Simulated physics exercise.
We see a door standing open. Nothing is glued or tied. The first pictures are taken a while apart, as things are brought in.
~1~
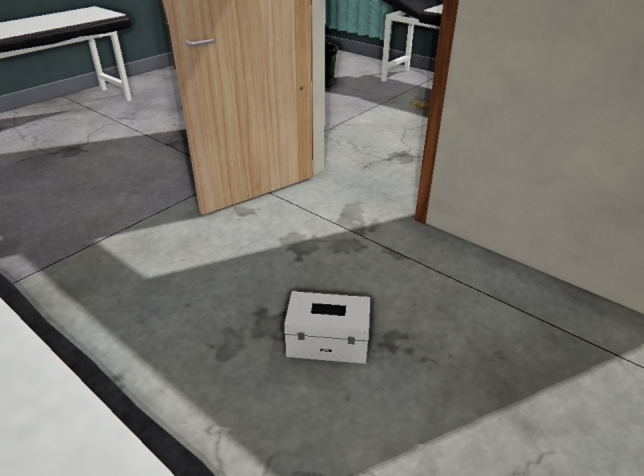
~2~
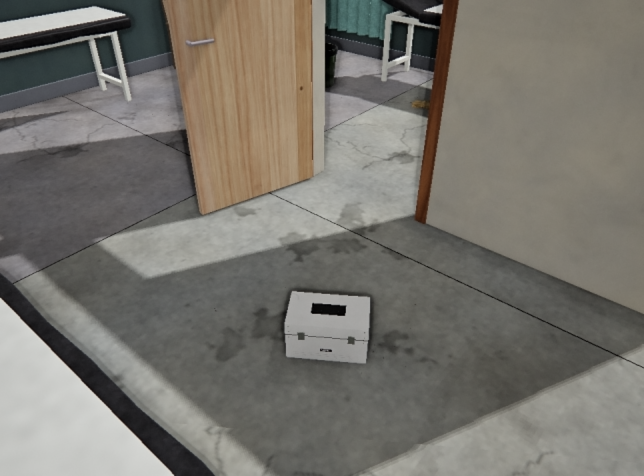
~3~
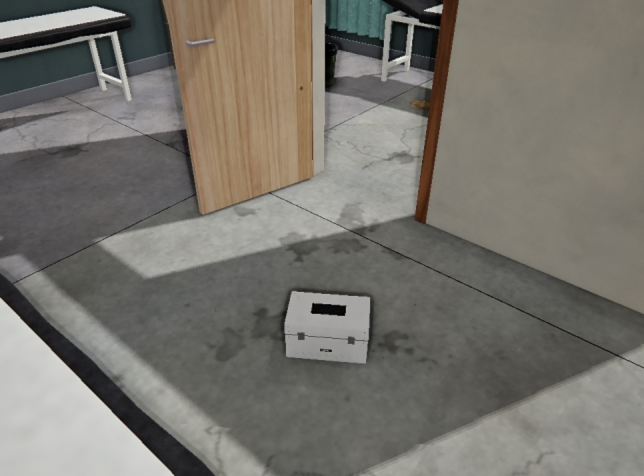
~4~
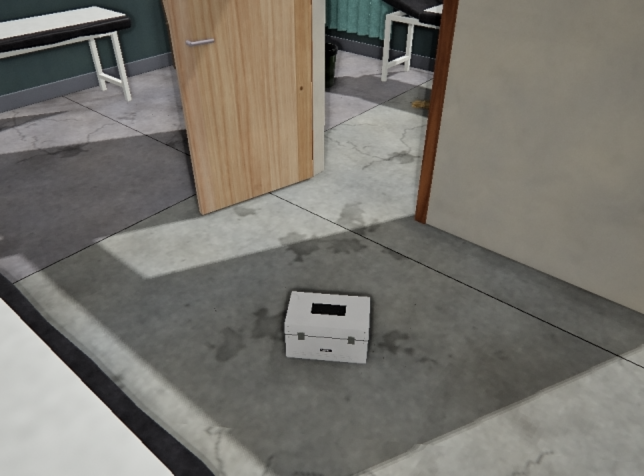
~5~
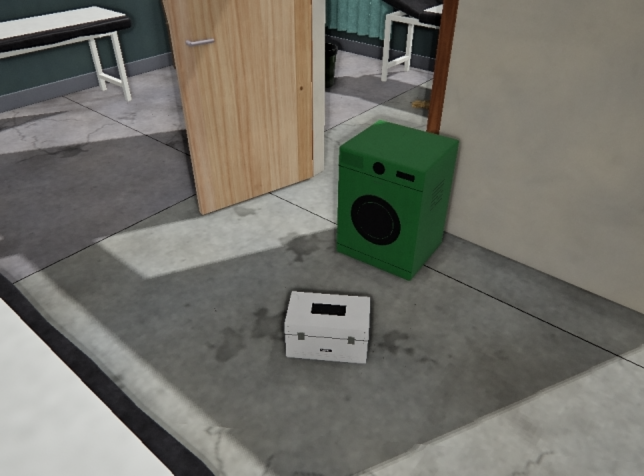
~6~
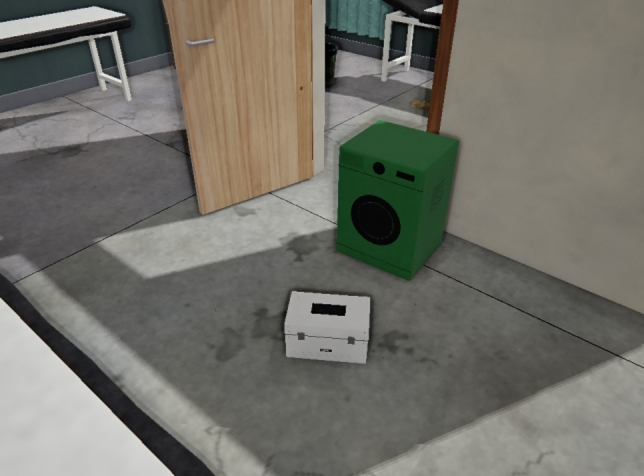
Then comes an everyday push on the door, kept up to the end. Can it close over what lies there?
It is blocked.
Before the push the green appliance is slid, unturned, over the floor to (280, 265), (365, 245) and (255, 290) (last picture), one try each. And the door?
First, it jams; second, it jams; third, it shuts.
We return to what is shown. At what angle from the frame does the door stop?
About 35°.
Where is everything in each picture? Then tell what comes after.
In the first picture, door wide open and still; white toolbox (328, 327).
In the second picture, door wide open and still; white toolbox (328, 327).
In the third picture, door wide open and still; white toolbox (328, 327).
In the fourth picture, door wide open and still; white toolbox (328, 327).
In the fifth picture, door wide open and still; white toolbox (328, 327).
In the sixth picture, door wide open and still; green appliance (394, 199); white toolbox (328, 327).
Then, 0.50 s later than the last frame, open by 94°.
Then, 0.90 s later than the last frame, open by 75°.
Then, 1.20 s later than the last frame, open by 57°.
Then, 1.40 s later than the last frame, open by 44°.
When it is over, open by 37°; both as before. End places, in pixels of the last picture, green appliance near (396, 199).
